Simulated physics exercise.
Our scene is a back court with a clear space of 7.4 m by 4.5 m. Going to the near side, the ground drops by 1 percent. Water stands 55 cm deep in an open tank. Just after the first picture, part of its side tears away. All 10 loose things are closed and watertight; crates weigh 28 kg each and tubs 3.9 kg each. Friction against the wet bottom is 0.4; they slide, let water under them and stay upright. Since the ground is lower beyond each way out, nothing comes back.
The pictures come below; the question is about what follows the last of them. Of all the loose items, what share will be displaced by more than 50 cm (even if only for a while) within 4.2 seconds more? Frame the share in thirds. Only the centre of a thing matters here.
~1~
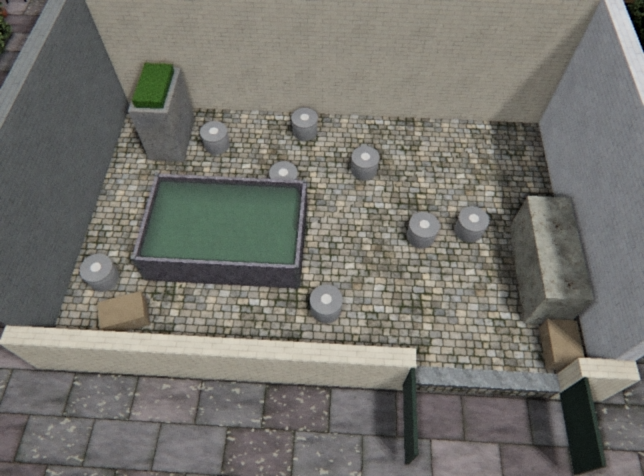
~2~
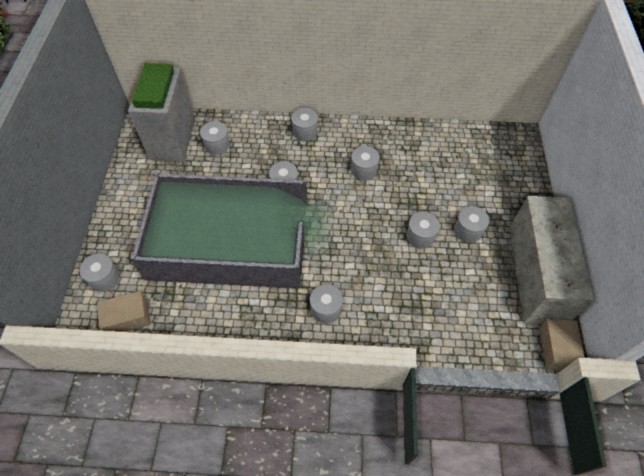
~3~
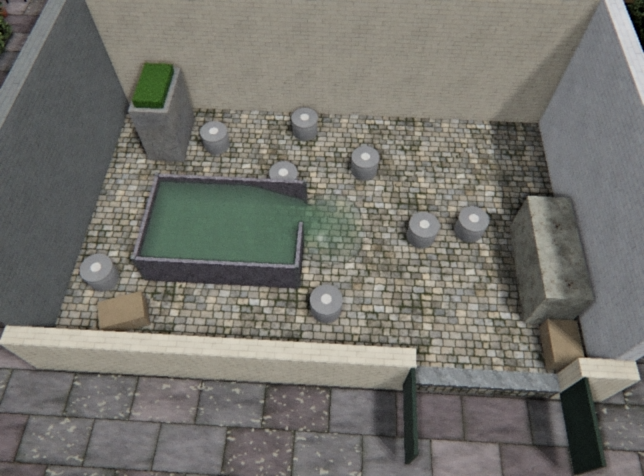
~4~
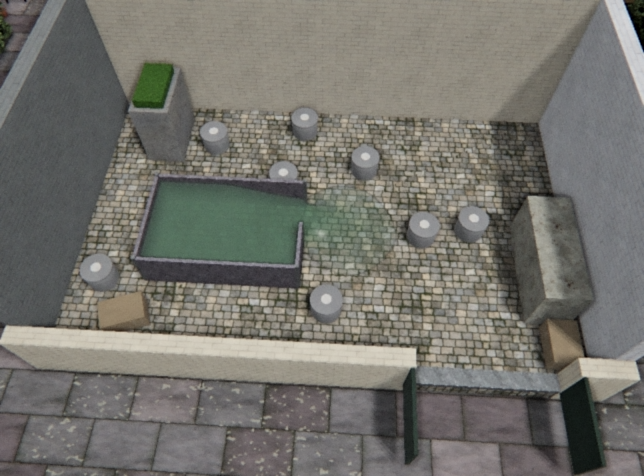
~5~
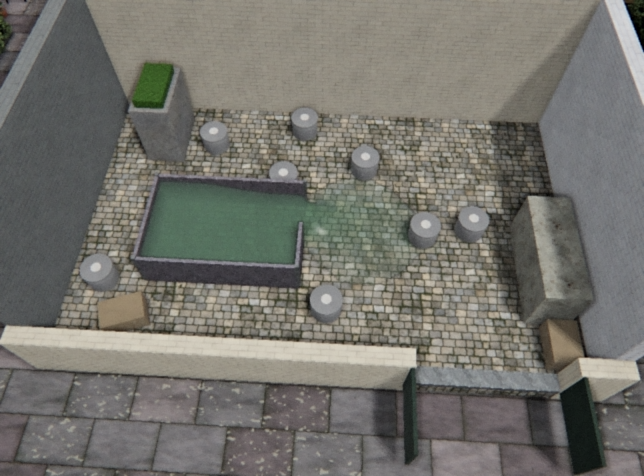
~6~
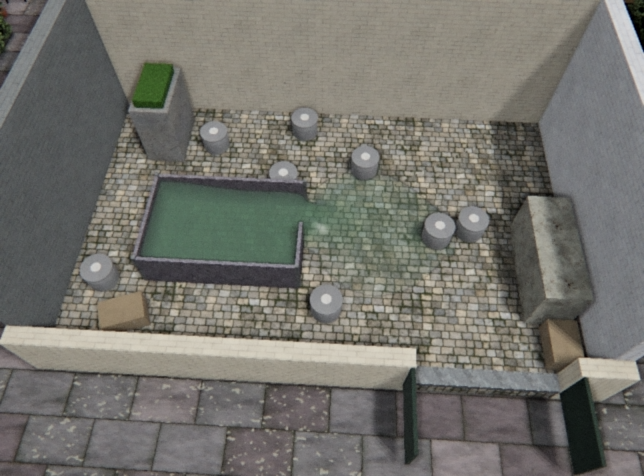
That comes to not even a third.
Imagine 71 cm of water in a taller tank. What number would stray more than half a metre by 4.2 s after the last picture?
With that change, 3 of them.
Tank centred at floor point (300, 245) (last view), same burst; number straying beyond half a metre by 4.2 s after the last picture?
The count would be 2.
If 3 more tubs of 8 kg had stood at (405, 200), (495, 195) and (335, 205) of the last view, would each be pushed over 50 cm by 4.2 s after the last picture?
Order as given: Goes farther, goes farther, goes farther.
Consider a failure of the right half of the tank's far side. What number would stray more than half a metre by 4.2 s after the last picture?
In that case the number is 4.
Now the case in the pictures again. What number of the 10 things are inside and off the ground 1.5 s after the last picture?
That would be 2 of them.
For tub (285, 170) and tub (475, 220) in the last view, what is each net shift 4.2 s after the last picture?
Going in order, that's 0 cm for one and 140 cm for the other.
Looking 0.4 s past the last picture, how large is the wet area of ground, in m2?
Flooded: Near 9.5 m2.
Then, 0.4 s after the last picture 1 of 10 are over 50 cm from their spots; 0 afloat.
Then, 1.5 s after the last picture 2 of 10 are over 50 cm from their spots; 2 afloat.
Then, 2.8 s after the last picture 3 of 10 are over 50 cm from their spots; 2 afloat.
Then, 4.2 s after the last picture 3 of 10 are over 50 cm from their spots, and 3 have been at some point; 2 afloat.
